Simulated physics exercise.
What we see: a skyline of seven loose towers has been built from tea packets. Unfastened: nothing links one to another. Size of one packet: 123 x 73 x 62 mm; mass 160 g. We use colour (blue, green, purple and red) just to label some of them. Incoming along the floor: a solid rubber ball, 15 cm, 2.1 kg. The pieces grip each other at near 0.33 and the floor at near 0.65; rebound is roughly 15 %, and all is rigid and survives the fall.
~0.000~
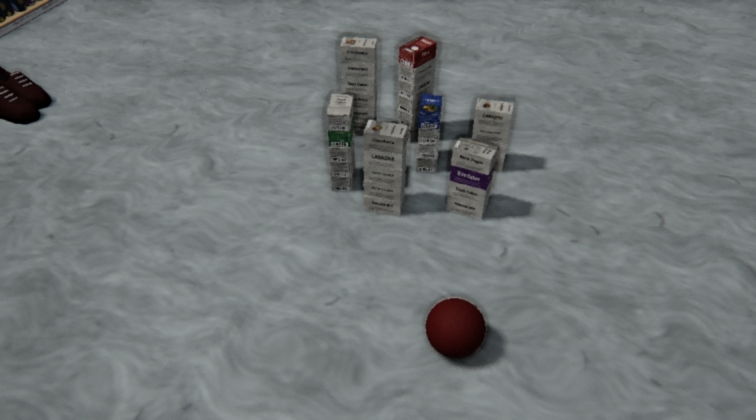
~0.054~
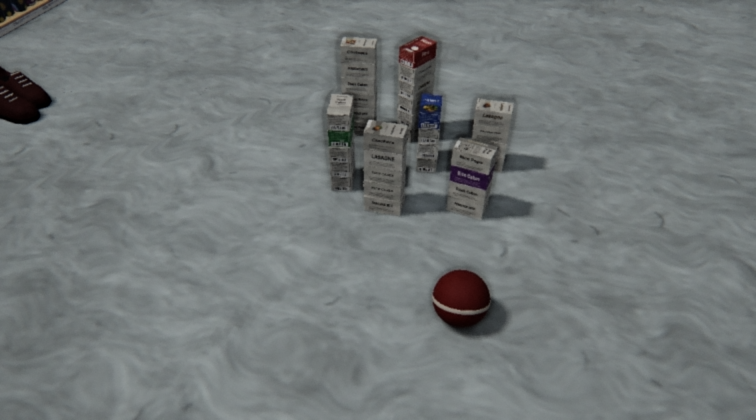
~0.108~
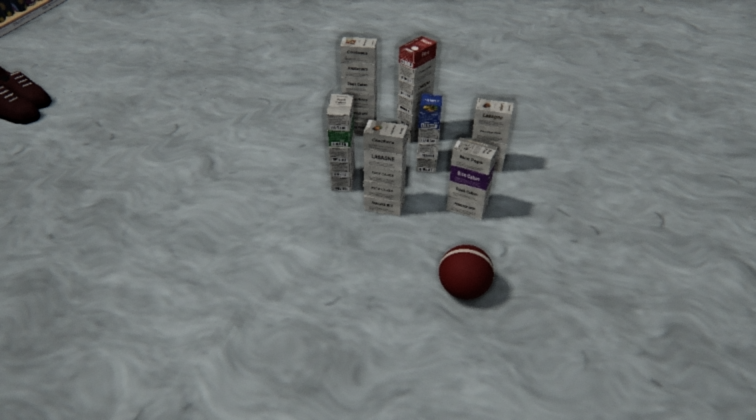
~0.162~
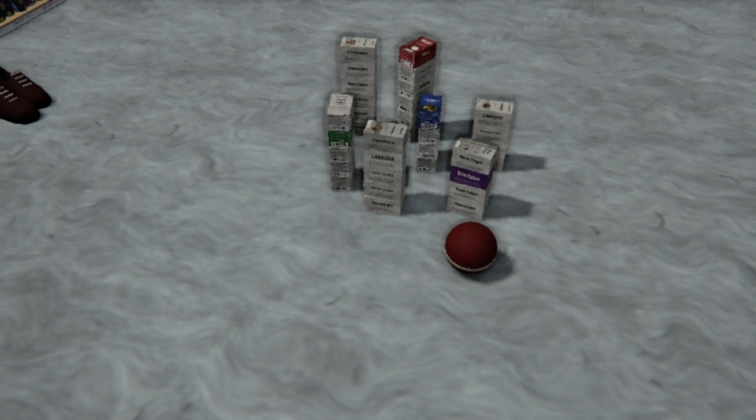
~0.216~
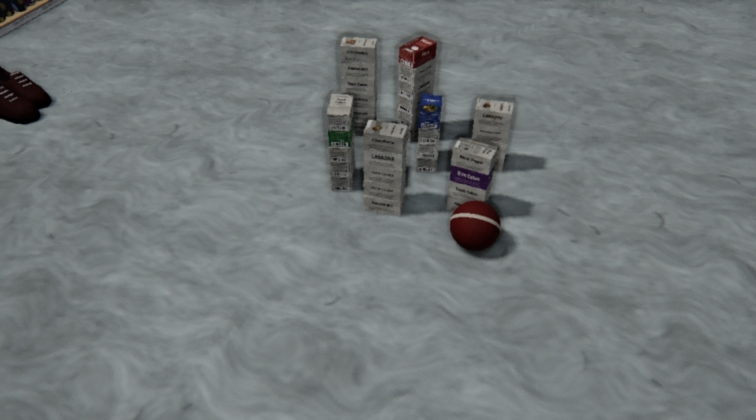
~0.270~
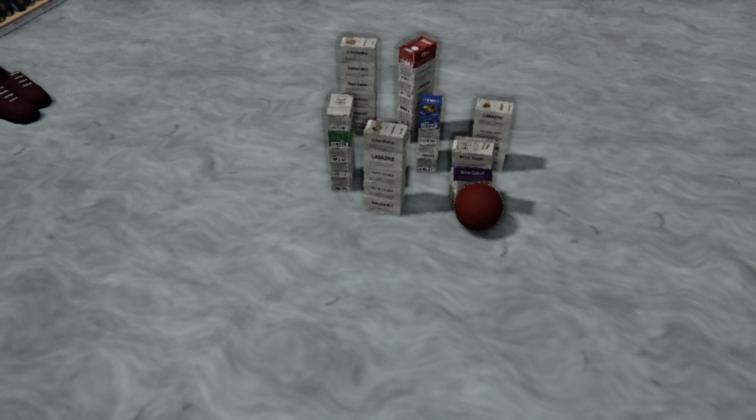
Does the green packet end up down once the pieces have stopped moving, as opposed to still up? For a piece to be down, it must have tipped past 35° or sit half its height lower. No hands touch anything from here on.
No.
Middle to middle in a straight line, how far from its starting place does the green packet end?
Start and end are some 0 cm apart.
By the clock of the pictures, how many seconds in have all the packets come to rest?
Around 1.5 s.
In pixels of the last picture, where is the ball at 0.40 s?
Check around pixel (488, 173).
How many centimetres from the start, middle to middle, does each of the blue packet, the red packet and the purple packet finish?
Start to finish, close to blue 0, red 0, purple 44 centimetres.
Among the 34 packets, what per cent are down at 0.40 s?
5 per cent at that moment.
By 0.40 s, ball still moving; 2 of the 34 packets down; green packet unmoved; purple packet on its side.
By 0.56 s, ball still moving; 3 of the 34 packets down; green packet unmoved; purple packet on its side.
By 0.82 s, ball still moving; 6 of the 34 packets down; green packet unmoved; purple packet on its side.
When it is over (1.5 s), ball rolling away; 6 of the 34 packets down; green packet unmoved; purple packet on its side; red packet unmoved. In pixels of the last frame, middles, green packet near (342, 129), purple packet near (442, 122).
